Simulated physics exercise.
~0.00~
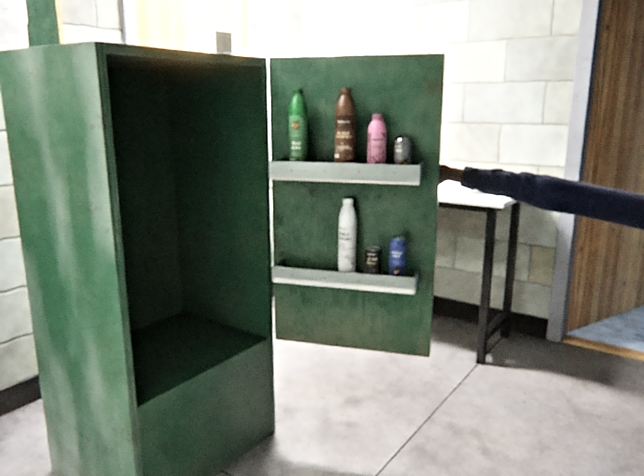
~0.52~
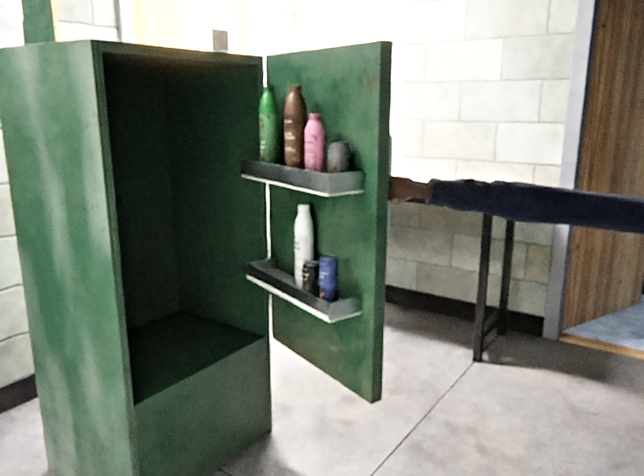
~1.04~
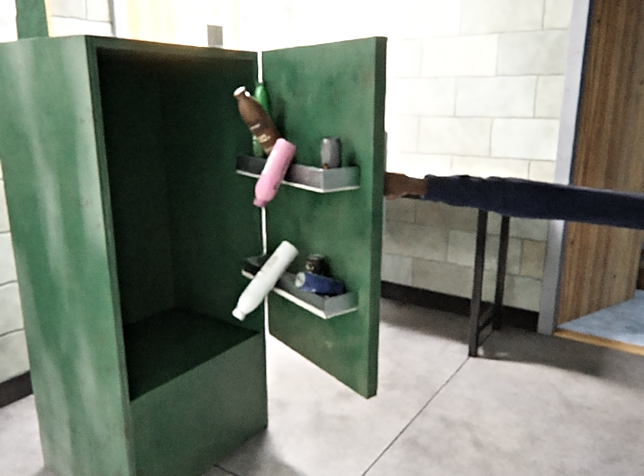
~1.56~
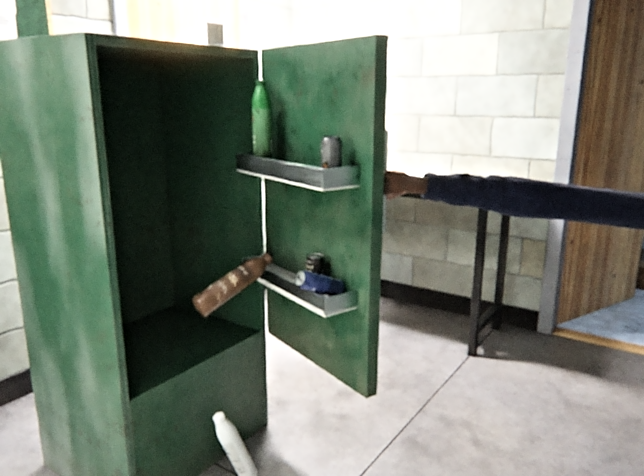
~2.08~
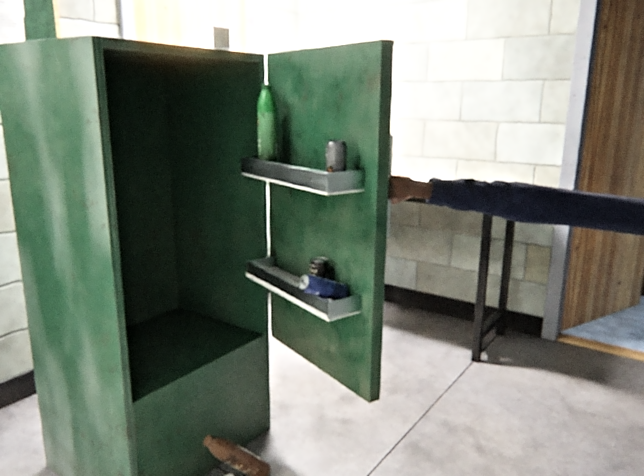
A green cabinet stands open in a pale block-walled room, seen from the front by a slightly swaying camera, its door at the right carrying two racks of bottles and cans. Green, brown and pink bottles and a grey can fill the upper rack, with a white bottle, black can and blue can below. A dark-sleeved arm from the right swings the door partway toward closed. The pink and white bottles tumble out, the brown one following to the floor, while the blue can topples. The green bottle, grey can and black can remain upright.
